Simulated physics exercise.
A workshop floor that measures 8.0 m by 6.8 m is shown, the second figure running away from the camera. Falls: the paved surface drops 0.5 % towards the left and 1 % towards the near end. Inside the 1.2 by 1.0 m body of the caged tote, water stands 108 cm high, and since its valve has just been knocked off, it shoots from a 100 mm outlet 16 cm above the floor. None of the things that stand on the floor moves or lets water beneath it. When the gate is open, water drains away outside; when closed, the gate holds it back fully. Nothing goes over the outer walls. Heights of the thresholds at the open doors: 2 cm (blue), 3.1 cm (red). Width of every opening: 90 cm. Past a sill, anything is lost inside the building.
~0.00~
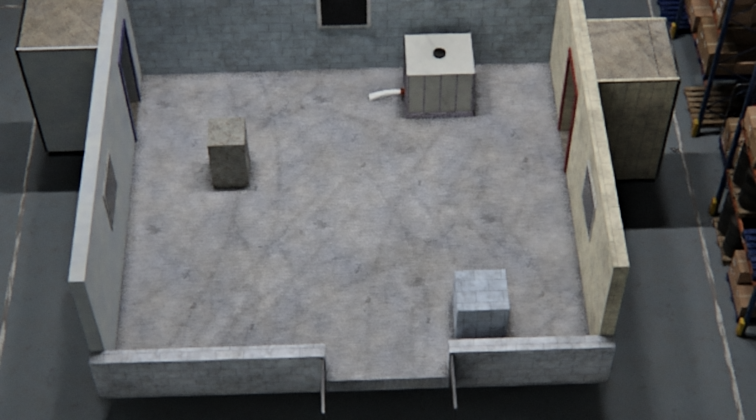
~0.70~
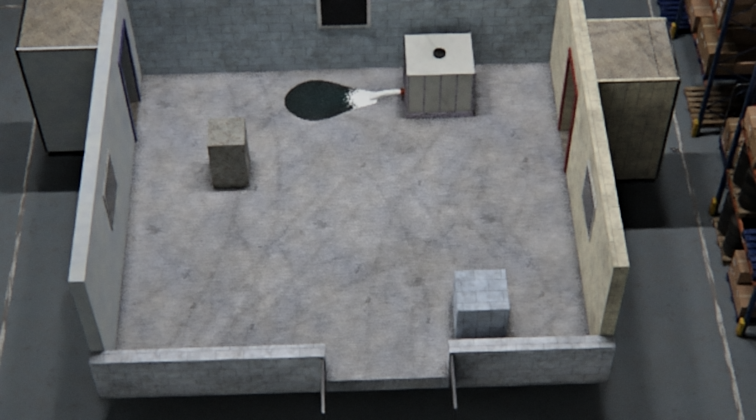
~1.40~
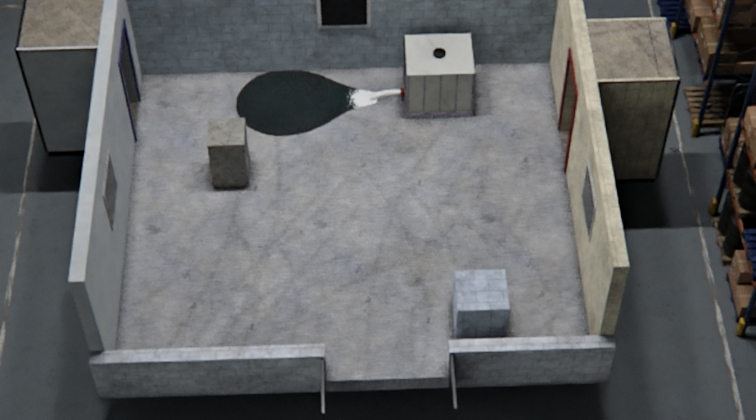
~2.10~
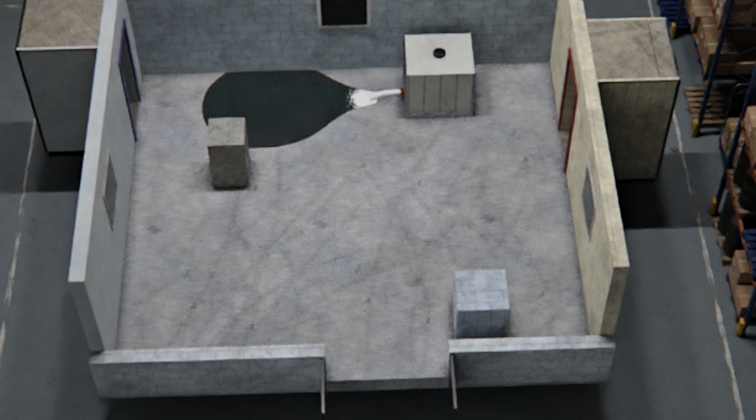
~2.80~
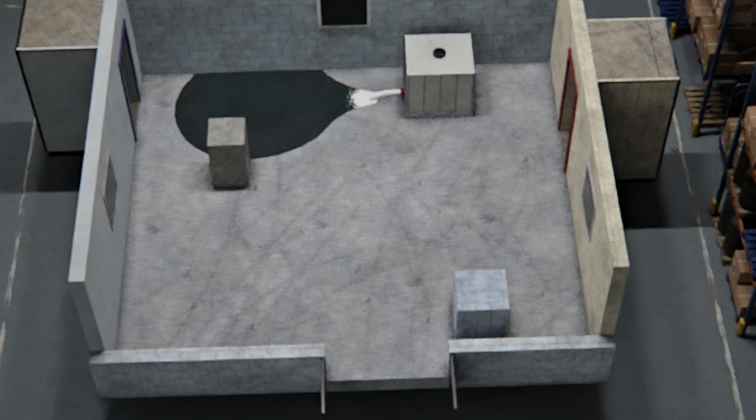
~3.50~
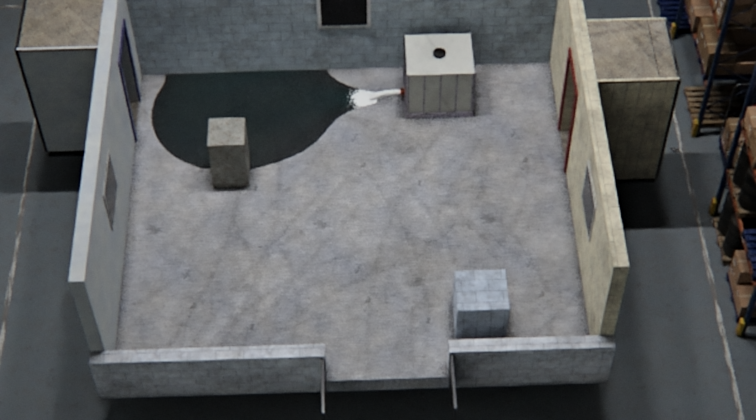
The footage shows a white jet of water shooting left from a box-shaped tank near the back wall of a walled room, forming a dark puddle that widens across the dry floor and spreads around a small block.
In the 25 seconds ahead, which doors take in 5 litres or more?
Blue door yes, red door no.
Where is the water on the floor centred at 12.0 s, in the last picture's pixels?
I'd put it around (200, 166).
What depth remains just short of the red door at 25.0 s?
I'd say close to 0.0 cm.
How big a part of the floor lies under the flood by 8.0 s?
Some 20 per cent of it.
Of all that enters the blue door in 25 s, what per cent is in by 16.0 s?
60 percent, roughly.
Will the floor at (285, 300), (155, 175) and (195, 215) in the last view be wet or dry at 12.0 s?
One by one, I'd say spared, swamped and swamped.
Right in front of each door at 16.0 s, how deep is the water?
Reading (cm) - blue: 4.0; red: 0.0.
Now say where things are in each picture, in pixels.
In the first frame, the jet has just started at (391, 93); the ground is still dry.
In the second frame, from the spout at (391, 93) the water has spread over 1.1 m2; its tip is at (286, 103), and it is 1.4 cm deep on average.
In the third frame, the jet leaves at (391, 93); the sheet reaches (239, 111), 3.2 m away, and wets 2.8 m2.
In the fourth frame, the jet leaves at (391, 93); the sheet reaches (205, 113), 3.9 m away, and wets 4.4 m2.
In the fifth frame, from the spout at (391, 93) the water has spread over 5.8 m2; its tip is at (179, 123), and it is 1.2 cm deep on average.
In the sixth frame, the jet leaves at (391, 93); the sheet reaches (154, 119), 4.8 m away, and wets 7.2 m2.
After 5.0 s water covers 15 % of the floor and is deepest (4 cm) near (364, 100); blue door 3.4 cm at the sill, 0 L in, red door not reached.
After 8.0 s water covers 20 % of the floor and is deepest (4 cm) near (364, 100); blue door 4 cm at the sill, 8 L in, red door not reached.
After 12.0 s water covers 35 % of the floor and is deepest (4 cm) near (364, 100); blue door 3.8 cm at the sill, 21 L in, red door not reached.
After 16.0 s water covers 40 % of the floor and is deepest (5 cm) near (114, 376); blue door 3.8 cm at the sill, 34 L in, red door not reached.
After 25.0 s water covers 50 % of the floor and is deepest (5 cm) near (114, 376); blue door 3.3 cm at the sill, 54 L in, red door not reached.
